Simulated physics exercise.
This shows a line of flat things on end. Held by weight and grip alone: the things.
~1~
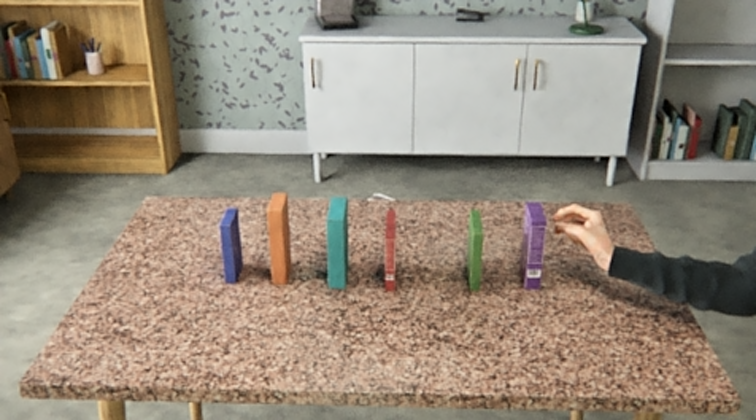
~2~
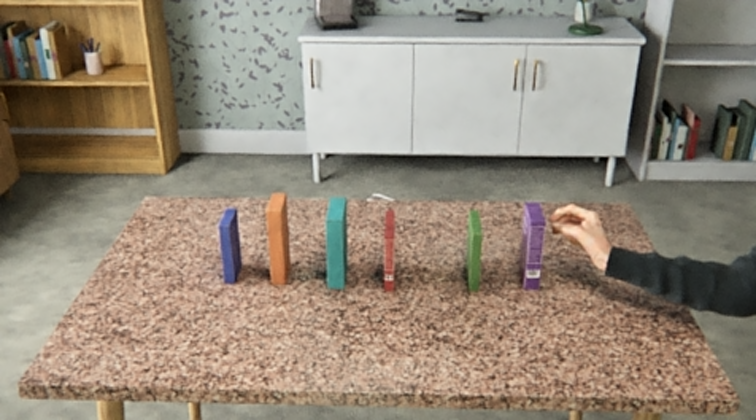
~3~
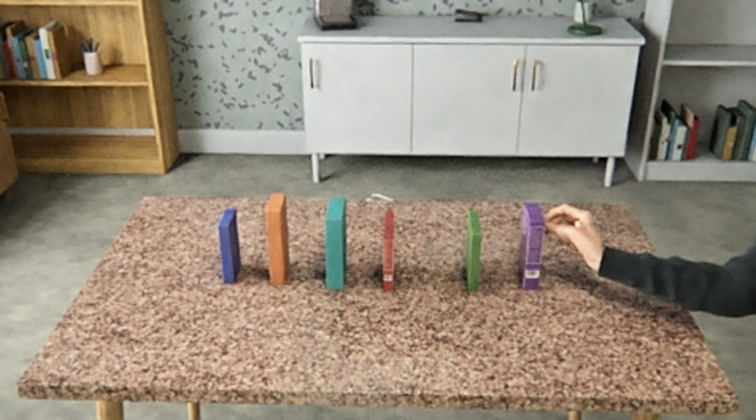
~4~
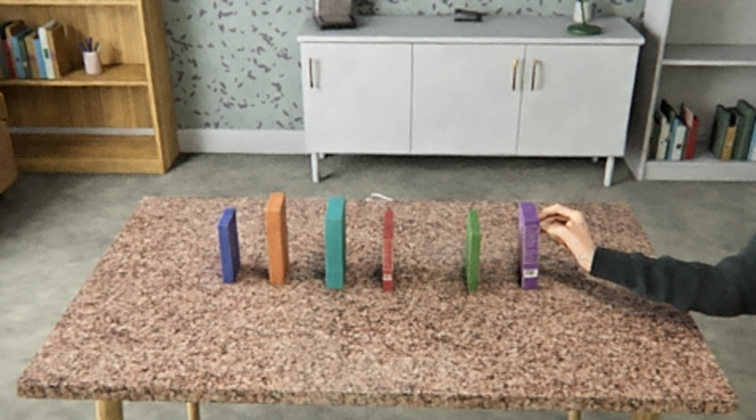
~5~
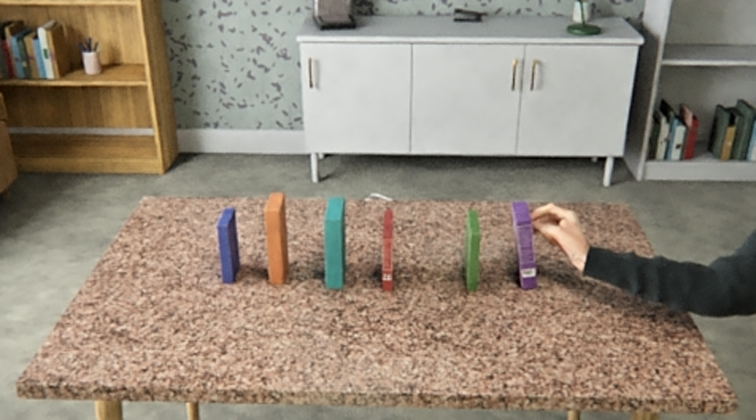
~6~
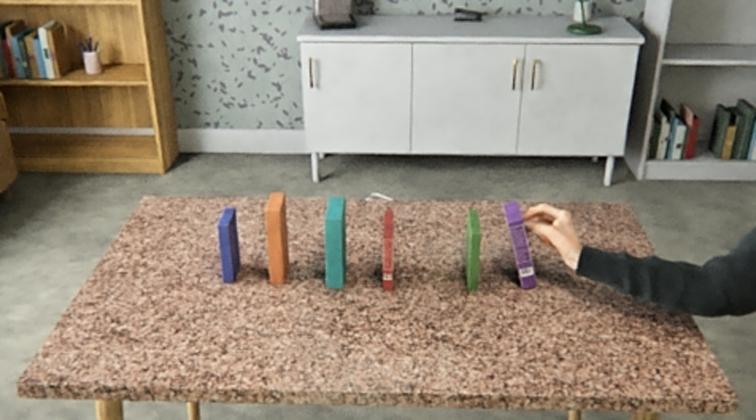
A hand reaches the purple packet at the right and tilts it leftward toward the green board.
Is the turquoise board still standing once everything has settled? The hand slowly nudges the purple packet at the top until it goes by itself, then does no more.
It remains on end.
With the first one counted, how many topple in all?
That adds up to 2 in total.
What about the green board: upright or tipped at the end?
Result for the green board: Down.
Then, 0.30 s on from there, purple packet 50° over; green board turned 17° from how it was put.
Then, 0.50 s on from there, purple packet 79° over; green board on its side.
Then, 1.50 s on from there, purple packet 80° over; green board on its side.
In the end, toppled on the table, green board; the other 3 unmoved. At the end, from the last picture's camera, turquoise board near (336, 243).
